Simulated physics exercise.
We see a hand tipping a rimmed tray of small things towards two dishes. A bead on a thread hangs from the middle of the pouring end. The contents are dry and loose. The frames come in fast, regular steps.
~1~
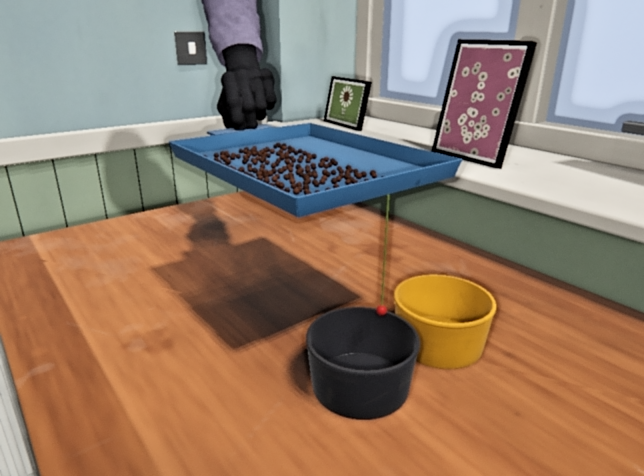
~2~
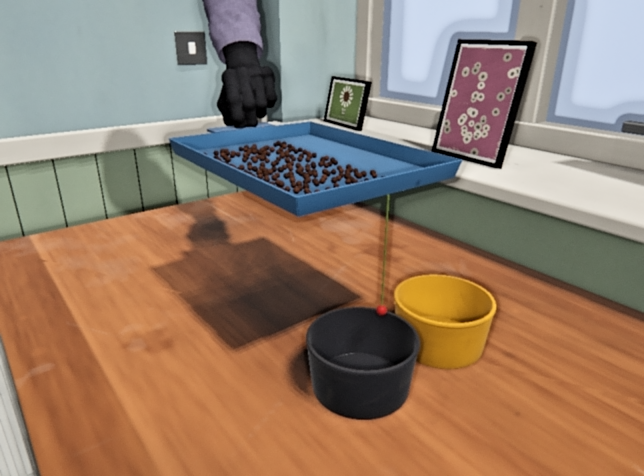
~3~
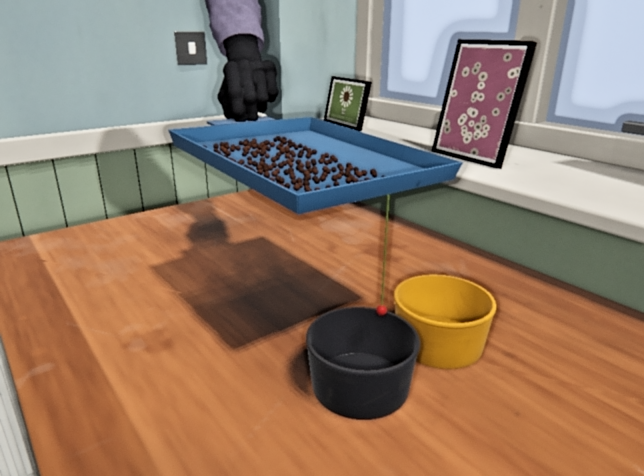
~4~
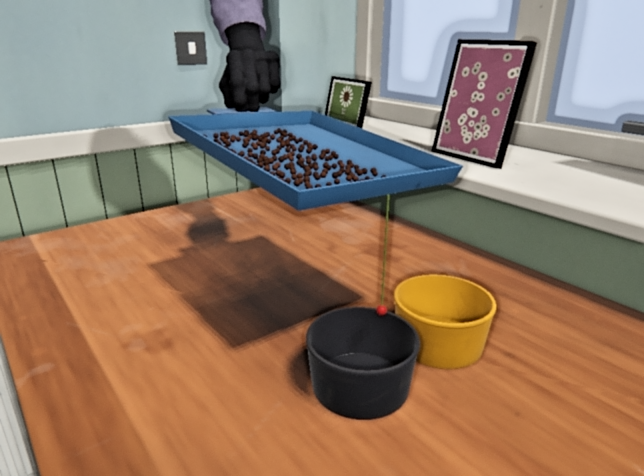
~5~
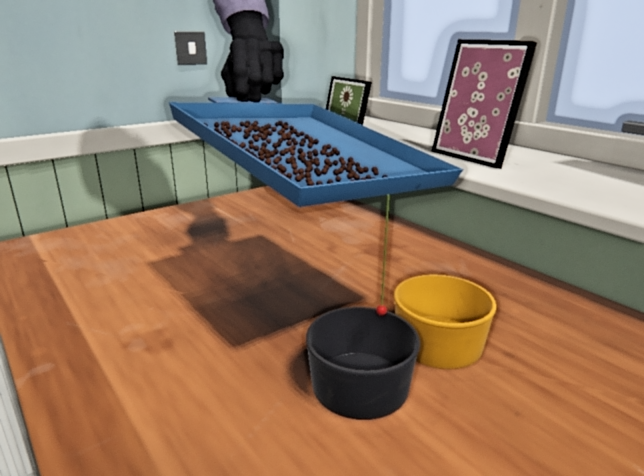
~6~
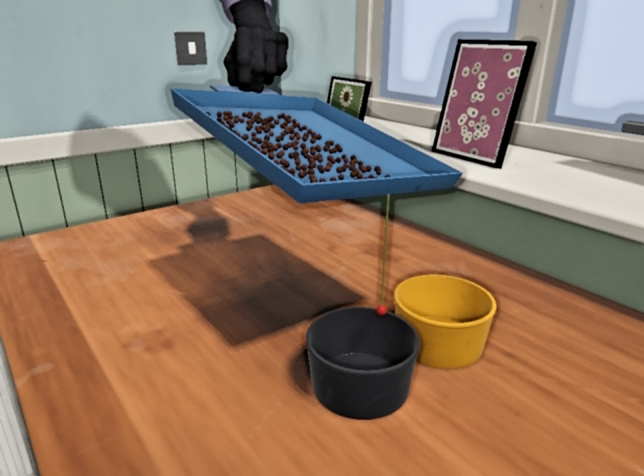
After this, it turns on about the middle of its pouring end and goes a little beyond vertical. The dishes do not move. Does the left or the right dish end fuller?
It favours the right-hand dish.
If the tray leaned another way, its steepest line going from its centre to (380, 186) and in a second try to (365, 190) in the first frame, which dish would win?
One: The dish on the right. Two: Left.
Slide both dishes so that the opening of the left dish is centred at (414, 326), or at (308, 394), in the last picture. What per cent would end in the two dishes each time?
About 30 and 0 per cent.
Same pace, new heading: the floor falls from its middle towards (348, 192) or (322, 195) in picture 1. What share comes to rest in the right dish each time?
First some 0, then 0 per cent.
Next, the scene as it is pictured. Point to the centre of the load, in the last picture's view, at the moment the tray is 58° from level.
Around (422, 194).
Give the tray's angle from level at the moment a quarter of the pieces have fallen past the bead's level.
At about 85°.
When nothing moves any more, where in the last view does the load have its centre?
Near (445, 334).
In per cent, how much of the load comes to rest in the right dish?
Some 100 per cent.
Just after the last frame, tray tipped steeply; the larger part on the tray; about a tenth in the right dish; just a few outside both; just a few in the air.
A moment on, tray tipped right over; about a tenth on the tray; the larger part in the right dish; just a few outside both; about a tenth in the air.
Further on, tray tipped past a quarter turn; almost all in the right dish; just a few outside both.
When it is over, tray tipped past a quarter turn; not one in the left dish; almost all in the right dish; just a few outside both.
